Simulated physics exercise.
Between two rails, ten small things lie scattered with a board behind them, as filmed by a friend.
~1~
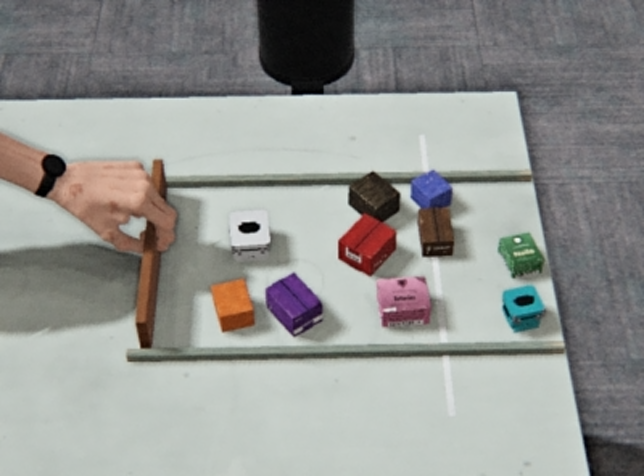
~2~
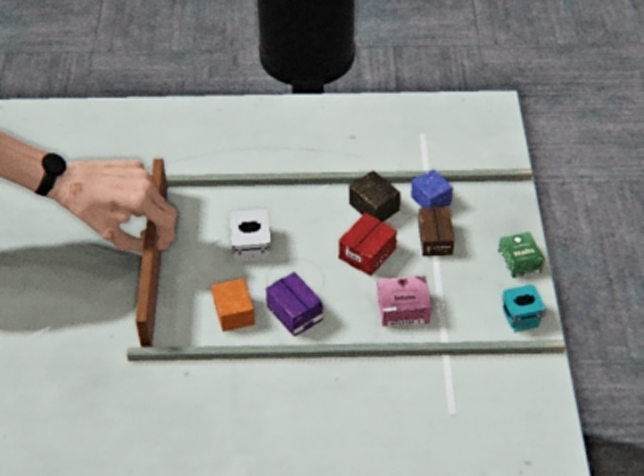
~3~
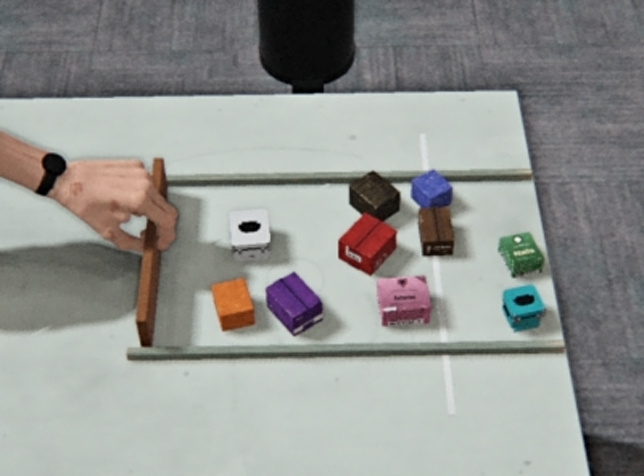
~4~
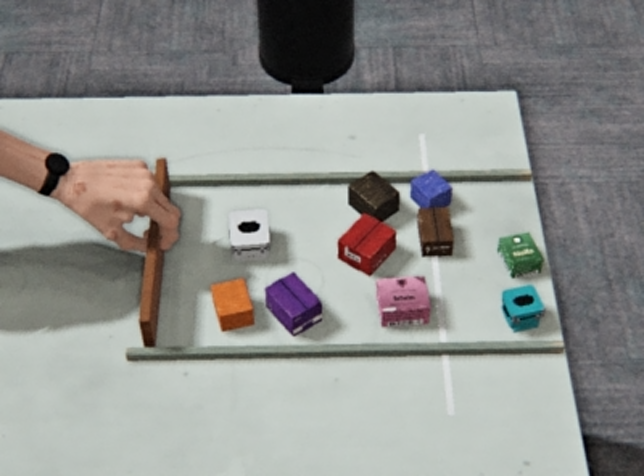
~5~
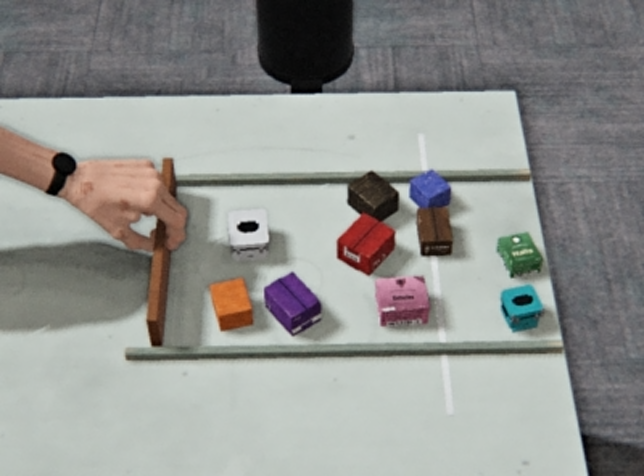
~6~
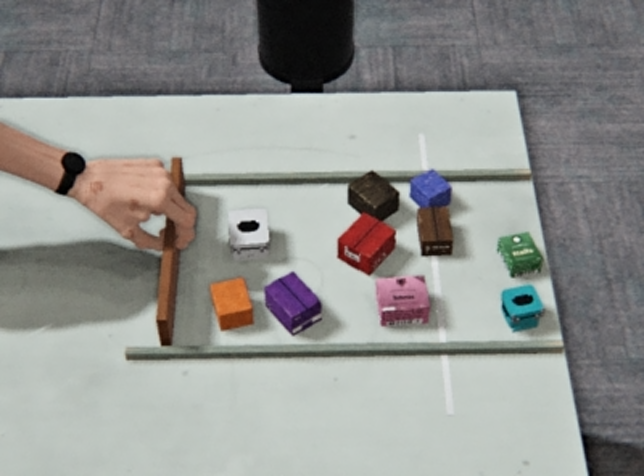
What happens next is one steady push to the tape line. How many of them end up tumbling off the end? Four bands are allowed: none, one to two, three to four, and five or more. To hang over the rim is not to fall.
The answer is one to two.
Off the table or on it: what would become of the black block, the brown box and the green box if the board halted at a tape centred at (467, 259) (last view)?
The black block? It is safe. The brown box? It does not stay. The green box? It does not stay.
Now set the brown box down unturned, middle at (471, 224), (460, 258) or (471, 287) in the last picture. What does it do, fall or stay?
Order of tries: On, on, off.
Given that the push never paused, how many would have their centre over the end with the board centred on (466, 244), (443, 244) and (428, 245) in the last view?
In order of the places given, that's 4, 1 and 1.
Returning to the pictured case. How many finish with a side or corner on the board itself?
The figure is 3.
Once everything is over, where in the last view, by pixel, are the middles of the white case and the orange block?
The white case ends at (452, 235) and the orange block at (457, 303).
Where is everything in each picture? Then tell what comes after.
Green box (521, 255); turquoise case (522, 309); blue block (431, 193); board (152, 251); tape (436, 261), in the first frame.
Turquoise case (522, 308); board (153, 250), in the second frame.
Blue block (432, 192); white case (250, 236), in the third frame.
Green box (520, 255); red box (367, 245), in the fourth frame.
Turquoise case (521, 309); black block (373, 198), in the fifth frame.
Green box (520, 255); turquoise case (521, 308); blue block (431, 192); board (172, 249); tape (435, 260), in the sixth frame.
Soon after, none off yet; green box at rest near (520, 255); turquoise case at rest near (521, 308); blue block at rest near (431, 192).
After that, none off yet; green box at rest near (520, 255); turquoise case moving near (530, 309); blue block displaced a little near (441, 189).
In the end, the number that fall off is one or two; gone, turquoise case.
